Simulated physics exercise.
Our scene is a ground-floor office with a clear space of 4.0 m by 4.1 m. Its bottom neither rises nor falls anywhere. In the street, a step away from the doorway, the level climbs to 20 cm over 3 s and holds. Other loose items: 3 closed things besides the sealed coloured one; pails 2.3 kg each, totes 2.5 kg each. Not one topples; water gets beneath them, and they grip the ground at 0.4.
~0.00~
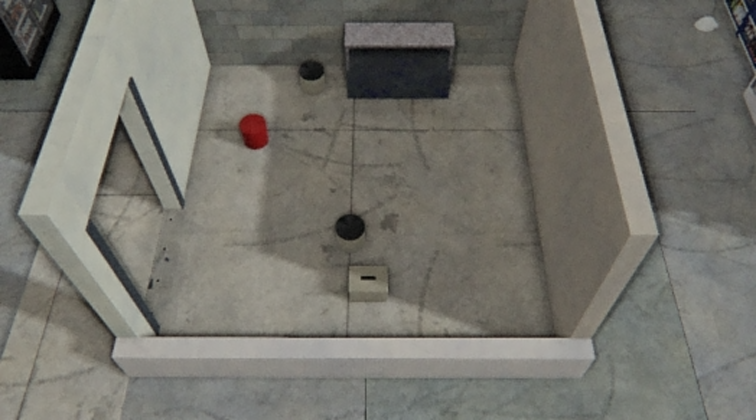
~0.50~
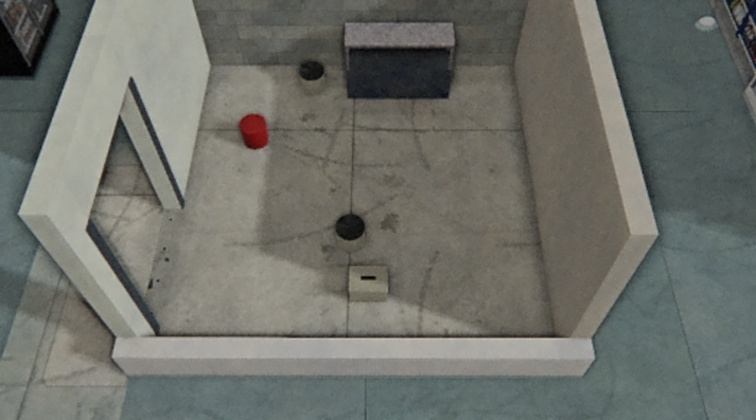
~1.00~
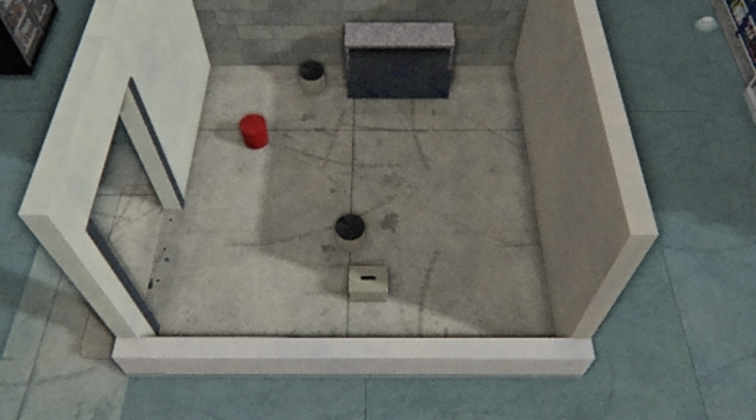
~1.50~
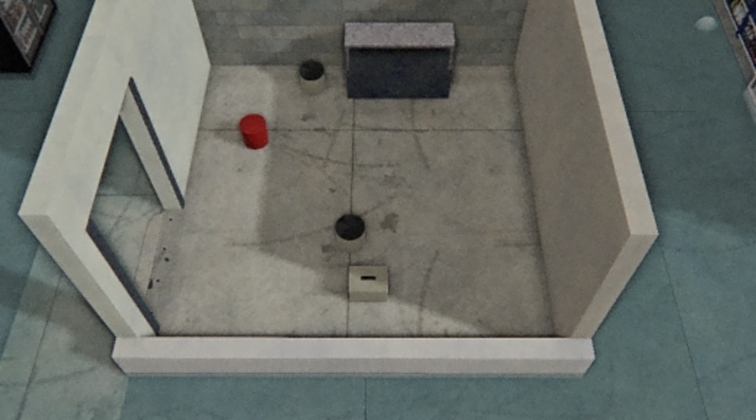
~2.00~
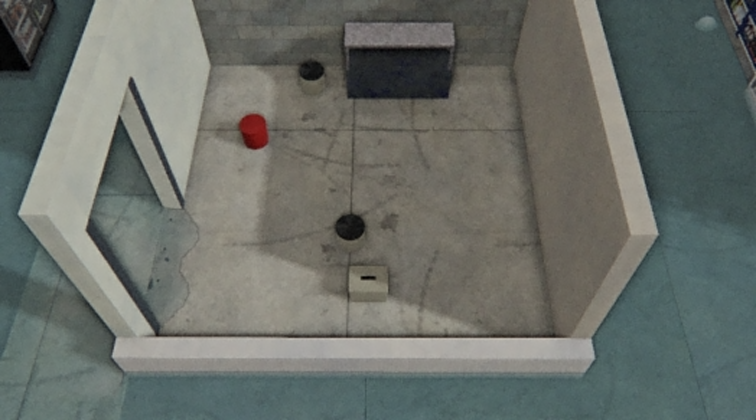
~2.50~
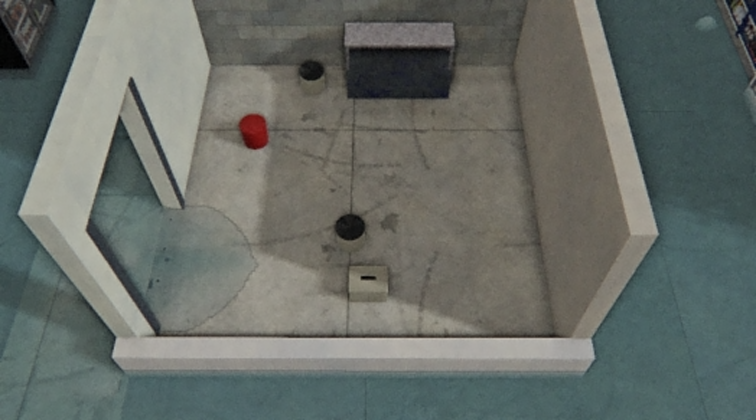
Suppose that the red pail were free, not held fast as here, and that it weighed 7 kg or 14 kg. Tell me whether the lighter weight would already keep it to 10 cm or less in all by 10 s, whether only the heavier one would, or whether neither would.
The lighter one would.
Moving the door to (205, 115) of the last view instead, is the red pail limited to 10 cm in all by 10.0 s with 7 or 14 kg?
Answer: No option succeeds.
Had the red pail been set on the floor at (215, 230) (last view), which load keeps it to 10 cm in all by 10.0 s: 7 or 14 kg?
It turns out that no load succeeds.
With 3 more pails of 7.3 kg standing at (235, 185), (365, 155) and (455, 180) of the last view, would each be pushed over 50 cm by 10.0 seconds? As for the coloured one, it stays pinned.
Listed in turn, they go beneath the bar, beneath the bar, over the bar.
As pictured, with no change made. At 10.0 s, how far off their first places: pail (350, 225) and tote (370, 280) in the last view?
250 cm and 200 cm respectively.
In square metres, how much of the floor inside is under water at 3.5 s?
My estimate is roughly 4.0 m2.
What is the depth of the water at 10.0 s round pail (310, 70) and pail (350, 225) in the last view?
2 and 17 cm.
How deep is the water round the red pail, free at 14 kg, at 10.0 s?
2 cm, roughly.
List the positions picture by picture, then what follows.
The first frame shows the red pail at (253, 124) rests on the ground; 0.0 m2 under water; 0 of 4 have shifted.
The second frame shows the red pail at (253, 124) rests on the ground; water covers 0.0 m2; 0 of 4 have shifted.
The third frame shows the red pail at (253, 124), on the bottom; 0.0 m2 under water; 0 of 4 have shifted.
The fourth frame shows the red pail at (253, 124), on the bottom; water covers 0.0 m2; 0 of 4 have shifted.
The fifth frame shows the red pail at (253, 124), on the bottom; water covers 0.2 m2; 0 of 4 have shifted.
The sixth frame shows the red pail at (253, 124) rests on the ground; water covers 1.0 m2; 0 of 4 have shifted.
After 3.5 s the red pail would be 0 cm from its start with 7 kg and 0 cm from its start with 14 kg; 0 cm of water round it then.
After 4.5 s the red pail would be 0 cm from its start with 7 kg and 0 cm from its start with 14 kg; 0 cm of water round it then.
After 7.0 s the red pail would be 0 cm from its start with 7 kg and 0 cm from its start with 14 kg; 1 cm of water round it then.
After 10.0 s the red pail would be 0 cm from its start with 7 kg and 0 cm from its start with 14 kg; 2 cm of water round it then.
